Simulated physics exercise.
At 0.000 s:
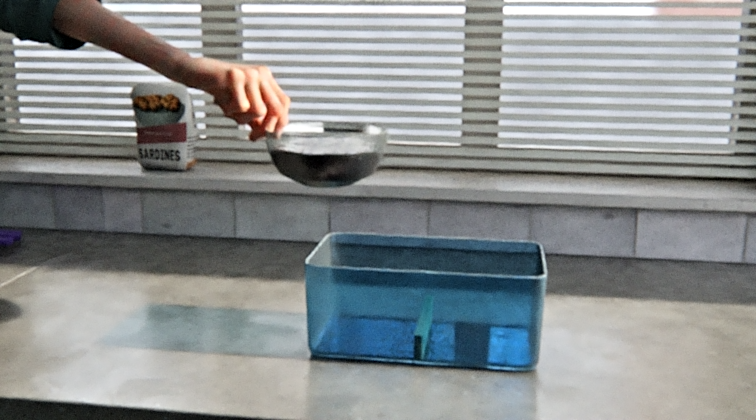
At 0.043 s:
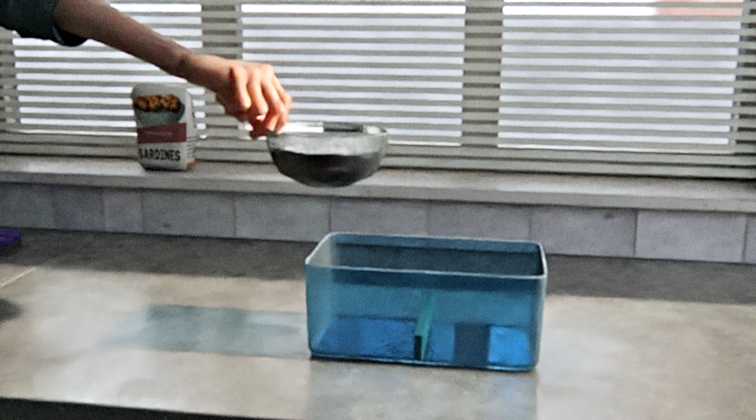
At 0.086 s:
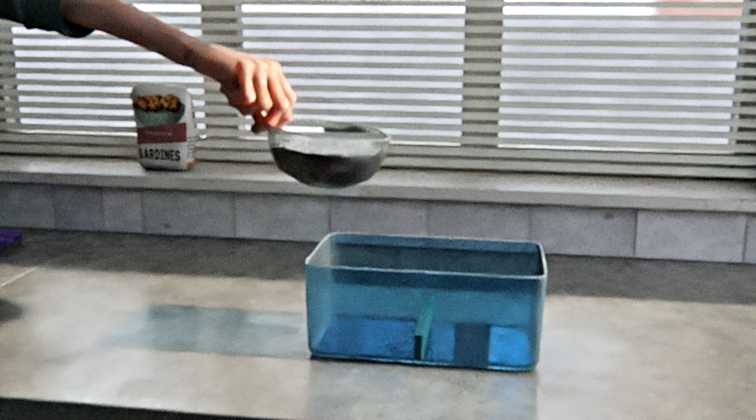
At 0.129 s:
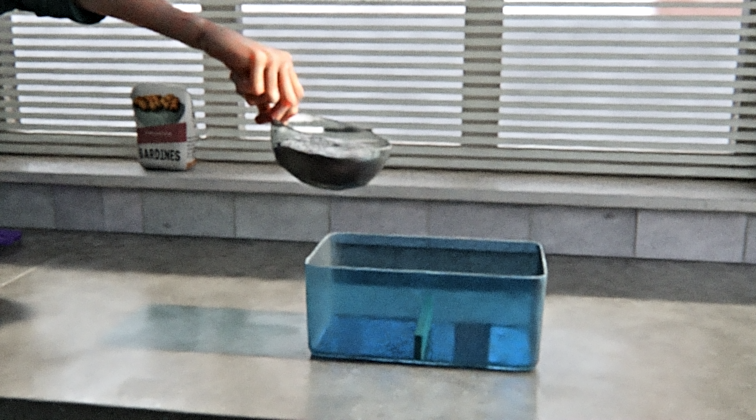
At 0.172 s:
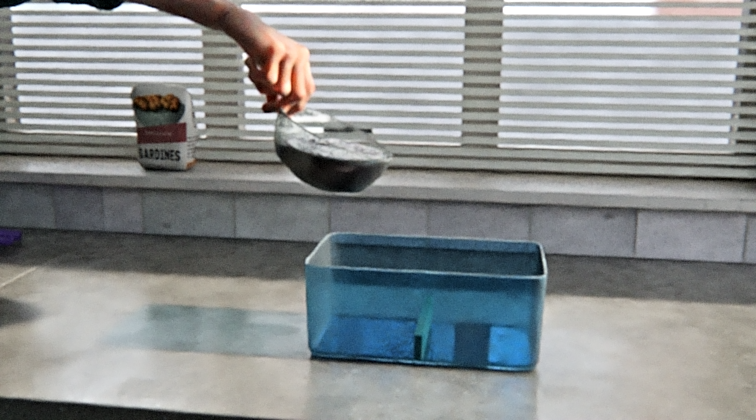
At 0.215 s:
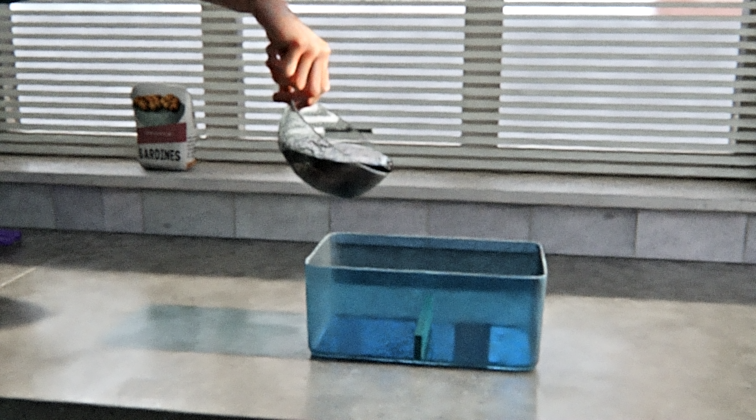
On a grey kitchen counter below a window with white slatted blinds, seen from the front by a still camera, daylight falls across the surface. A translucent blue oblong basin with a low divider on its floor sits right of centre, a red-and-white sardines package stands on the sill at left, and a hand holds a round bowl of dark liquid above the basin. The hand rolls the bowl steadily to the right, slowly then faster, until it leans steeply and the liquid reaches its lower rim.
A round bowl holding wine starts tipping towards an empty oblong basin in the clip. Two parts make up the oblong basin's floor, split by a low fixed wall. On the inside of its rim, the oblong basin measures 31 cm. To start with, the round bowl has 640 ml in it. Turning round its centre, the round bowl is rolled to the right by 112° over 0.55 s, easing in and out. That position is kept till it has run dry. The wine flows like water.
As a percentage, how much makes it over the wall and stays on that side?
Some 35 per cent makes it over and stays.
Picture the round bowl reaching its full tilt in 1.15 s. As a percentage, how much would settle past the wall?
Result under that change: Approx. 50 %.
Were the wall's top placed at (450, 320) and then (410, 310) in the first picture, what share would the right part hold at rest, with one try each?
20 in a hundred, followed by 50 in a hundred.
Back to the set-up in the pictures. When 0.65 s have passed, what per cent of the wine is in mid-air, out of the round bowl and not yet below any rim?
Something like 4 per cent of the total.
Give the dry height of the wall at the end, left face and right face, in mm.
About 20 mm on the left, about 26 mm on the right.
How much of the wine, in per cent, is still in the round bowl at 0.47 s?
Roughly 6 percent.
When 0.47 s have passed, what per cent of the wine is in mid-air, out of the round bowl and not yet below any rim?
I'd put it at about 30 percent.
Then, 0.47 s in, the tilt is 106° and 6 per cent is still to pour, 44 is left of the wall and 20 right of it.
Then, 0.65 s in, the tilt is 112° and 0 per cent is still to pour, 65 is left of the wall and 30 right of it.
Then, 0.84 s in, the tilt is 112° and 0 per cent is still to pour, 61 is left of the wall and 34 right of it.
Then, 1.05 s in, the tilt is 112° and 0 per cent is still to pour, 61 is left of the wall and 35 right of it.
Finally, 61 per cent lies left of the wall, 35 right of it and 4 outside.
